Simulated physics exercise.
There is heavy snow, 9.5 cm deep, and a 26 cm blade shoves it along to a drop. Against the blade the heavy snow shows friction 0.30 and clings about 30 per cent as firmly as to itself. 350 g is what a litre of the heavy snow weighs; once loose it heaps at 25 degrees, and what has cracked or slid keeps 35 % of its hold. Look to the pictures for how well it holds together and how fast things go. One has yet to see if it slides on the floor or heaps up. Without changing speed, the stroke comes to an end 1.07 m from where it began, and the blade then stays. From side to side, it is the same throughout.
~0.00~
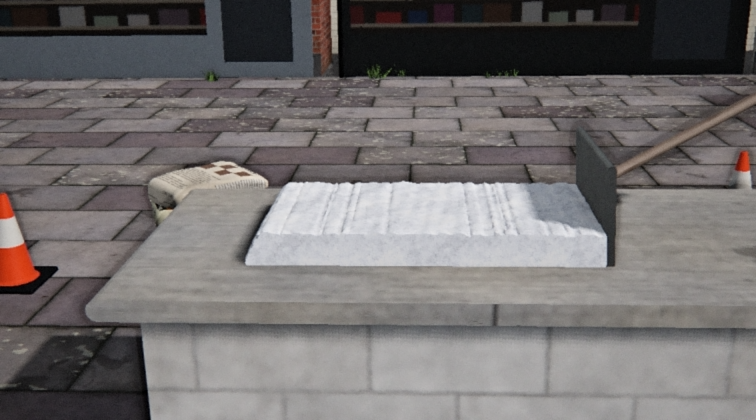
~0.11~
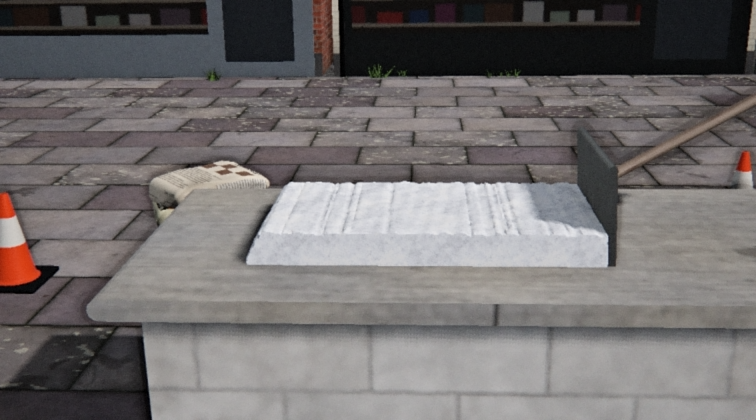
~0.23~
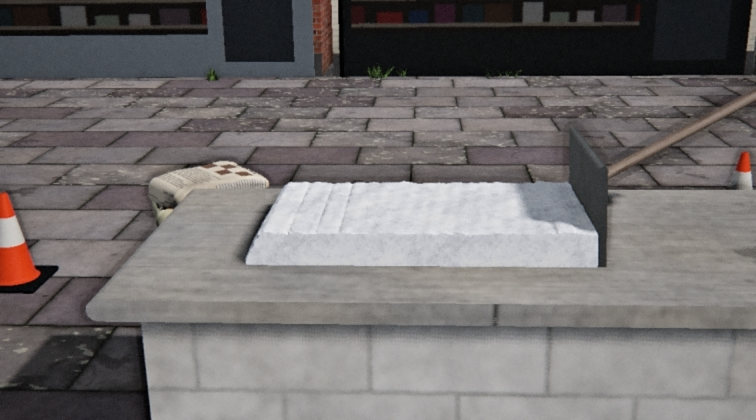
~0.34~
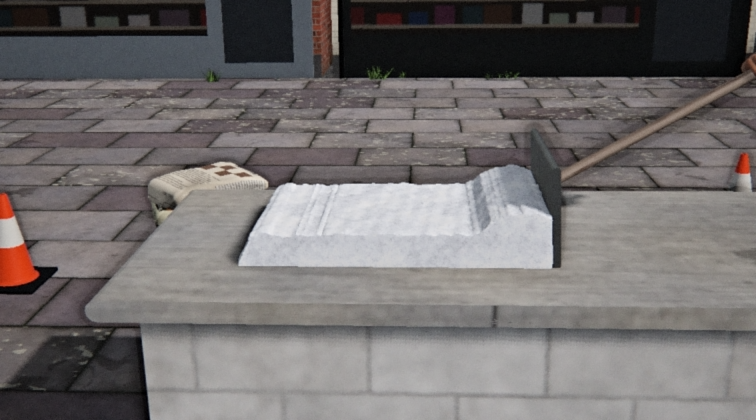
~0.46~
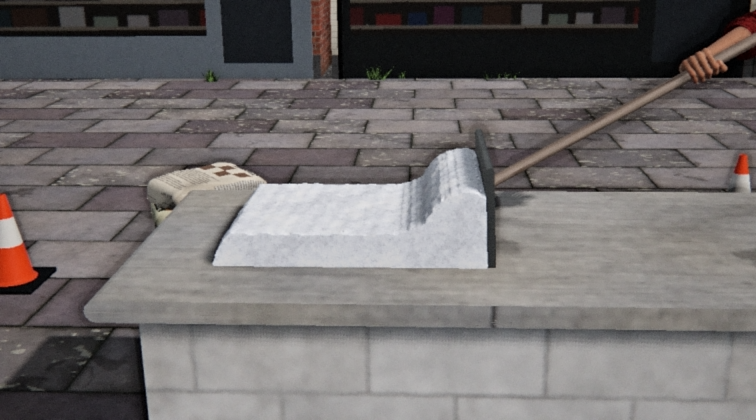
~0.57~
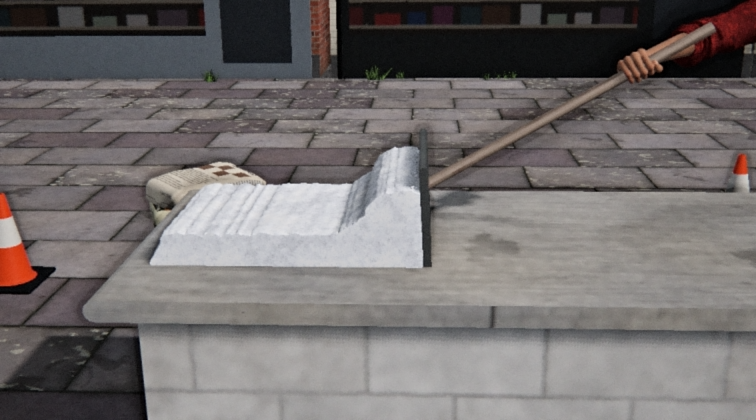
A low slab of white snow lies on a grey stone ledge above a pale block wall, seen from the front and slightly above by a still camera, with dark shopfronts across the paving. Orange-and-white cones stand at both sides, and a cream bundle sits behind the ledge. A dark upright blade, its wooden handle gripped by a red-sleeved person's hand, pushes leftward, heaping snow against itself and sliding the slab left.
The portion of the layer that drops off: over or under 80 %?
The result comes out in excess of 80 per cent.
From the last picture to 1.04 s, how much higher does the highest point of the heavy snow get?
0 cm.
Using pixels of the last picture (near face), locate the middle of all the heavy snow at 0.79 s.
Look near (191, 244) in the final picture.
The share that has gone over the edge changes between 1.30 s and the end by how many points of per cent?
Change to the end: Approx. 18 %.
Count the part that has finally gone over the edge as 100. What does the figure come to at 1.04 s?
The figure is some 30 %.
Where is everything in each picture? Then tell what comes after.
Foot of the blade at (606, 267), not yet moved; front end of the heavy snow at (246, 264), piled 9.1 cm high, in the first frame.
Foot of the blade at (607, 267), not yet moved; front end of the heavy snow at (247, 264), piled 9.1 cm high, in the second frame.
Foot of the blade at (598, 268), moved 2.4 cm; front end of the heavy snow at (247, 264), piled 9.7 cm high, in the third frame.
Foot of the blade at (552, 269), moved 14 cm; front end of the heavy snow at (240, 260), piled 15 cm high, in the fourth frame.
Foot of the blade at (488, 269), moved 31 cm; front end of the heavy snow at (214, 261), piled 21 cm high, in the fifth frame.
Foot of the blade at (423, 268), moved 48 cm; front end of the heavy snow at (152, 260), piled 22 cm high, in the sixth frame.
By 0.79 s, 0 % has gone over the edge.
By 1.04 s, 26 % has gone over the edge.
By 1.30 s, 71 % has gone over the edge.
By 1.56 s, 89 % has gone over the edge.
By 1.66 s, at the end, 89 % has gone over the edge.
